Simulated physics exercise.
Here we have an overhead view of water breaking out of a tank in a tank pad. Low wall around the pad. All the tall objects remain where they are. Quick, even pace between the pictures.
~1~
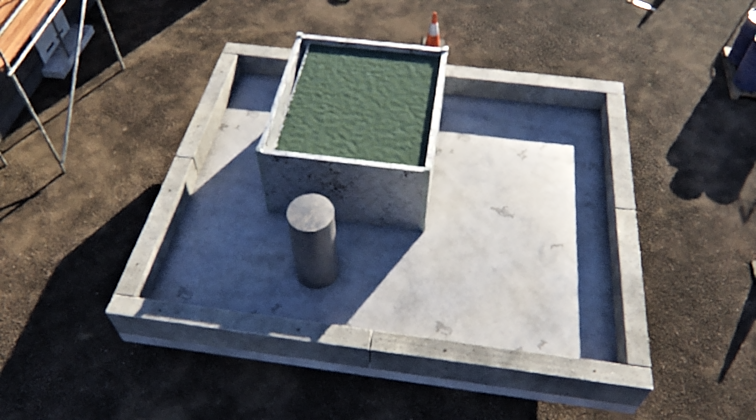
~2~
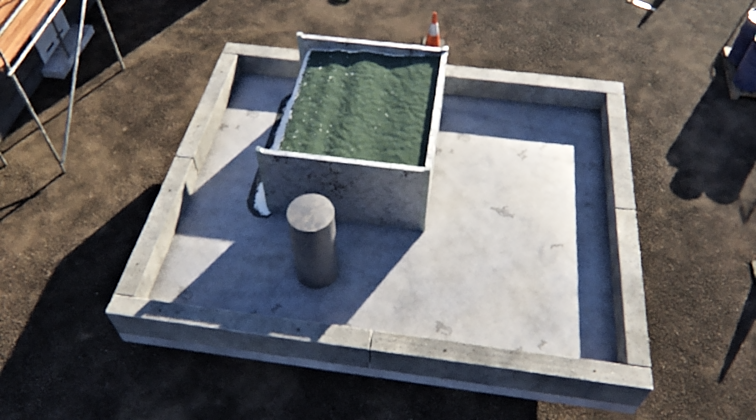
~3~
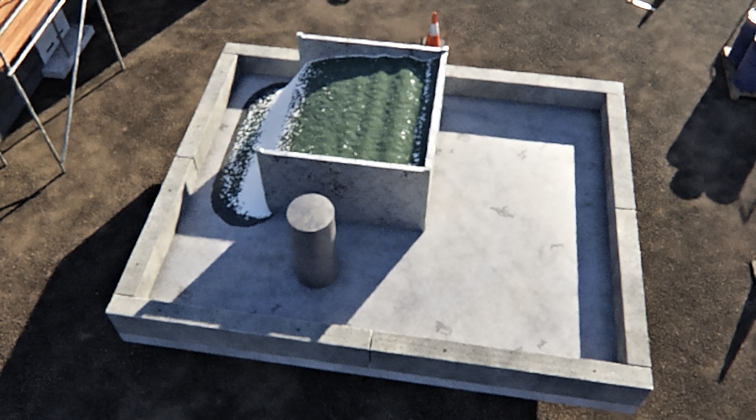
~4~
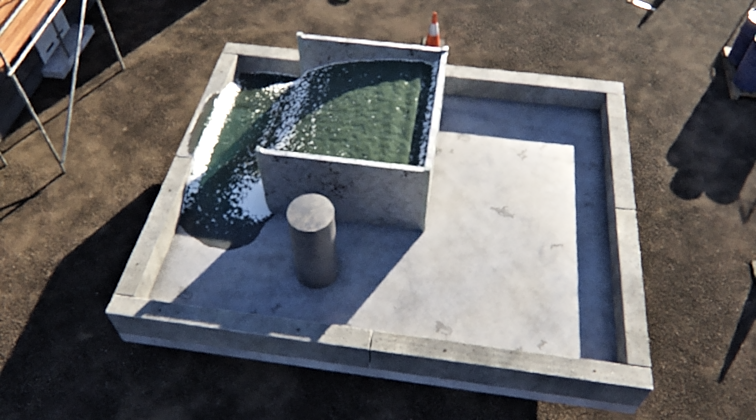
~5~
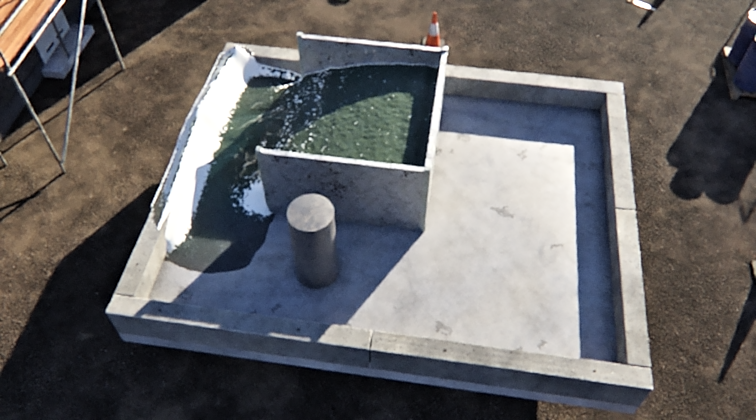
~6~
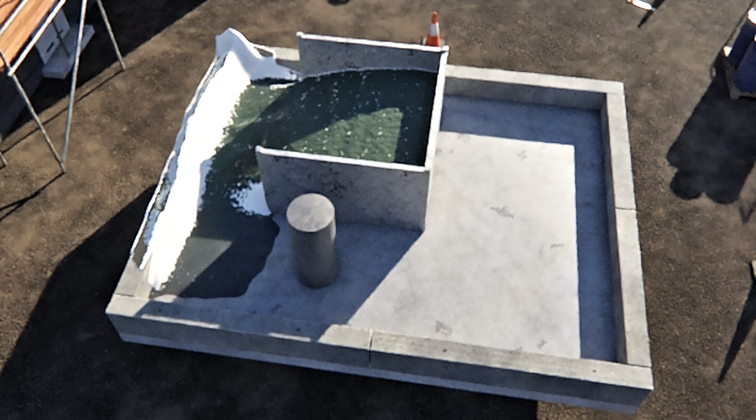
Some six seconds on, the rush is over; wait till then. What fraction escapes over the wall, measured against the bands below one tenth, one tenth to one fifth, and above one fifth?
The fraction that escapes is above one fifth.
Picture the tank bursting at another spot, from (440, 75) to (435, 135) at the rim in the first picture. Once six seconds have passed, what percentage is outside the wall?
About 10 %.
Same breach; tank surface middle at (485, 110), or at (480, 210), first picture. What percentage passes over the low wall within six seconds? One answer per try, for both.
Near 18 percent, then near 16 percent.
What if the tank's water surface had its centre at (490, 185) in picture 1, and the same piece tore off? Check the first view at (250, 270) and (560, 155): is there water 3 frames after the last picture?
Going in order: Soaked, then spared.
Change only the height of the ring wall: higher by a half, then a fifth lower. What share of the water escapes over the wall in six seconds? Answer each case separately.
I'd expect around 14 per cent for the first wall and around 42 per cent for the second.
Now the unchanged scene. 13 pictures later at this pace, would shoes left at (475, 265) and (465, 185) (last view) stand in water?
In that order: Flooded, clear.
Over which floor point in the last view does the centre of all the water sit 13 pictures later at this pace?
Near pixel (296, 175).
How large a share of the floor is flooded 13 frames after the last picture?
My estimate is close to 60 per cent.
A moment on, water covers 25 % of the floor; the low wall has let 11 % over.
Next, water covers 30 % of the floor; the low wall has let 19 % over.
Then, water covers 55 % of the floor; the low wall has let 32 % over.
Later, water covers 70 % of the floor; the low wall has let 33 % over.
In the end, water covers 80 % of the floor; the low wall has let 33 % over.
